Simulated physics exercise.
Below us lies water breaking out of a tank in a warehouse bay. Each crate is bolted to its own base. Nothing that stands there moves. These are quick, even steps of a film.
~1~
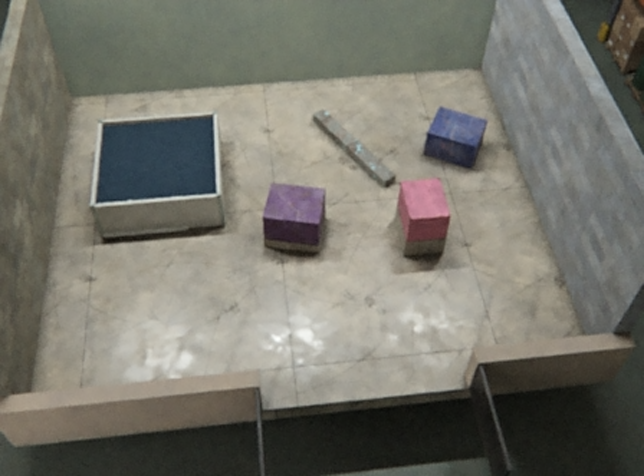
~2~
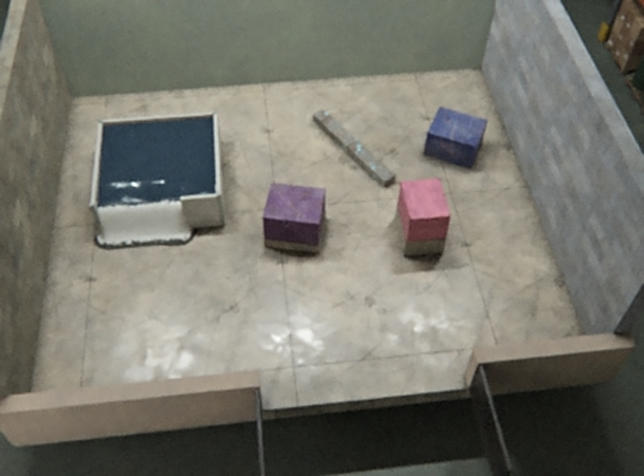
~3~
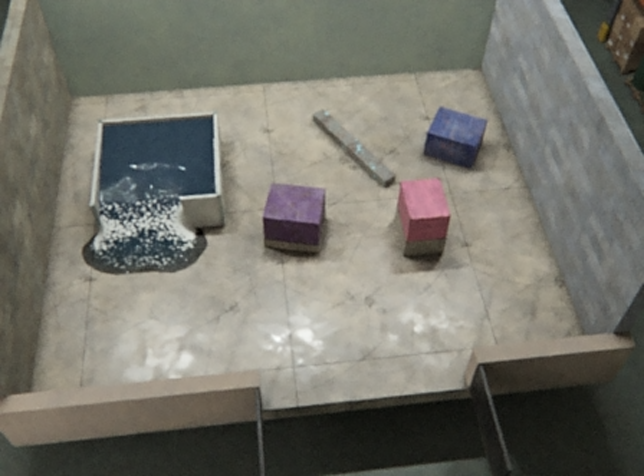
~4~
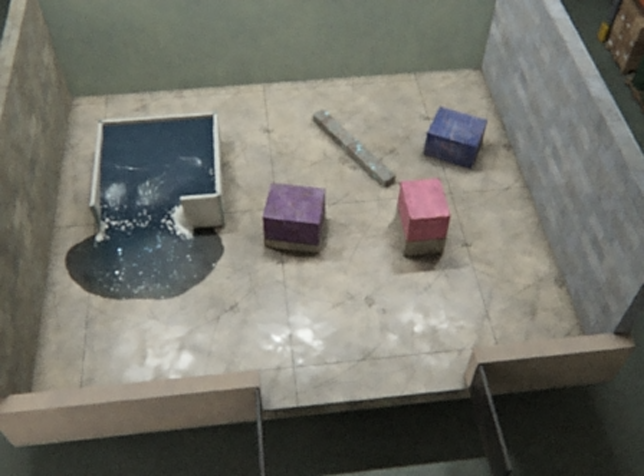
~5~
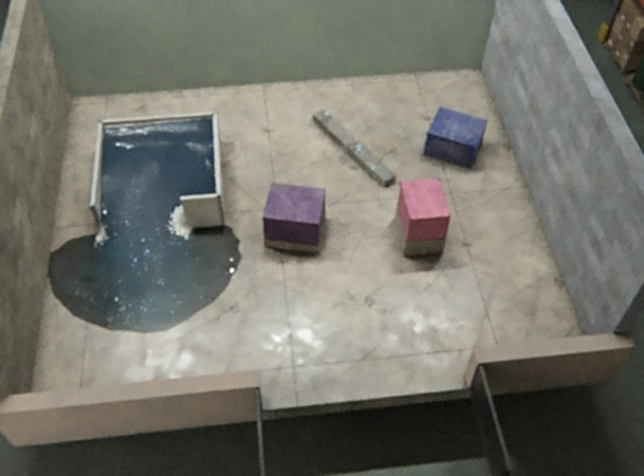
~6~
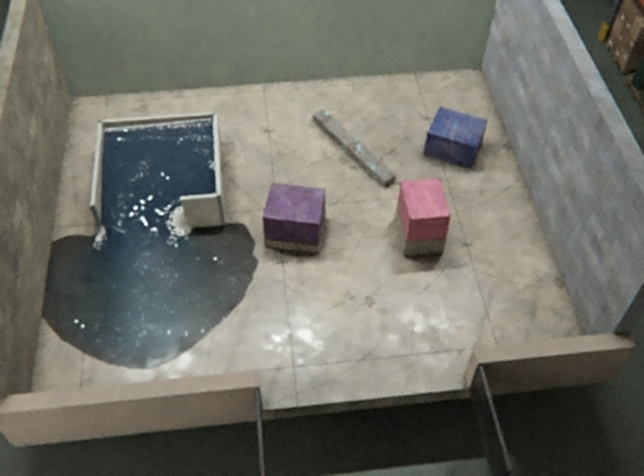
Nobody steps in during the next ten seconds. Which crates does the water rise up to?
The blue crate is wetted; the purple crate escapes dry; the pink crate escapes dry.
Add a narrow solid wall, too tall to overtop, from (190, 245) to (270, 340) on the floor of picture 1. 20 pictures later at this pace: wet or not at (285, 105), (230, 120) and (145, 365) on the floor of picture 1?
As listed: Dry, dry, under water.
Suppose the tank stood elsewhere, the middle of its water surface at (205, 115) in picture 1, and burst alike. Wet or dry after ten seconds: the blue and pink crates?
Then: The blue crate is safe, the pink crate remains dry.
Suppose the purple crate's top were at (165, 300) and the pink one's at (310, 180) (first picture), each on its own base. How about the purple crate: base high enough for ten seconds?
My reading: Purple is topped.
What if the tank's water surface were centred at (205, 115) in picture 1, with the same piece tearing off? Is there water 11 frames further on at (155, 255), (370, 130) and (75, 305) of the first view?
As listed: Awash, clear, awash.
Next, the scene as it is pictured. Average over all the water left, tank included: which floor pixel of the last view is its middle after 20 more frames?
Roughly at (165, 289).
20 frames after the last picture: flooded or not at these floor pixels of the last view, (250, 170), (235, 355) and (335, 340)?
In that order: Not flooded, under water, wet.
A moment on, water covers 20 % of the floor; the blue crate not reached, the purple crate water round its plinth, the pink crate not reached.
Next, water covers 25 % of the floor; the blue crate not reached, the purple crate water round its plinth, the pink crate not reached.
Then, water covers 30 % of the floor; the blue crate not reached, the purple crate water round its plinth, the pink crate not reached.
Later, water covers 60 % of the floor; the blue crate water round its plinth, the purple crate water round its plinth, the pink crate water round its plinth.
In the end, water covers 85 % of the floor; the blue crate was topped, the purple crate stayed above the water, the pink crate stayed above the water.
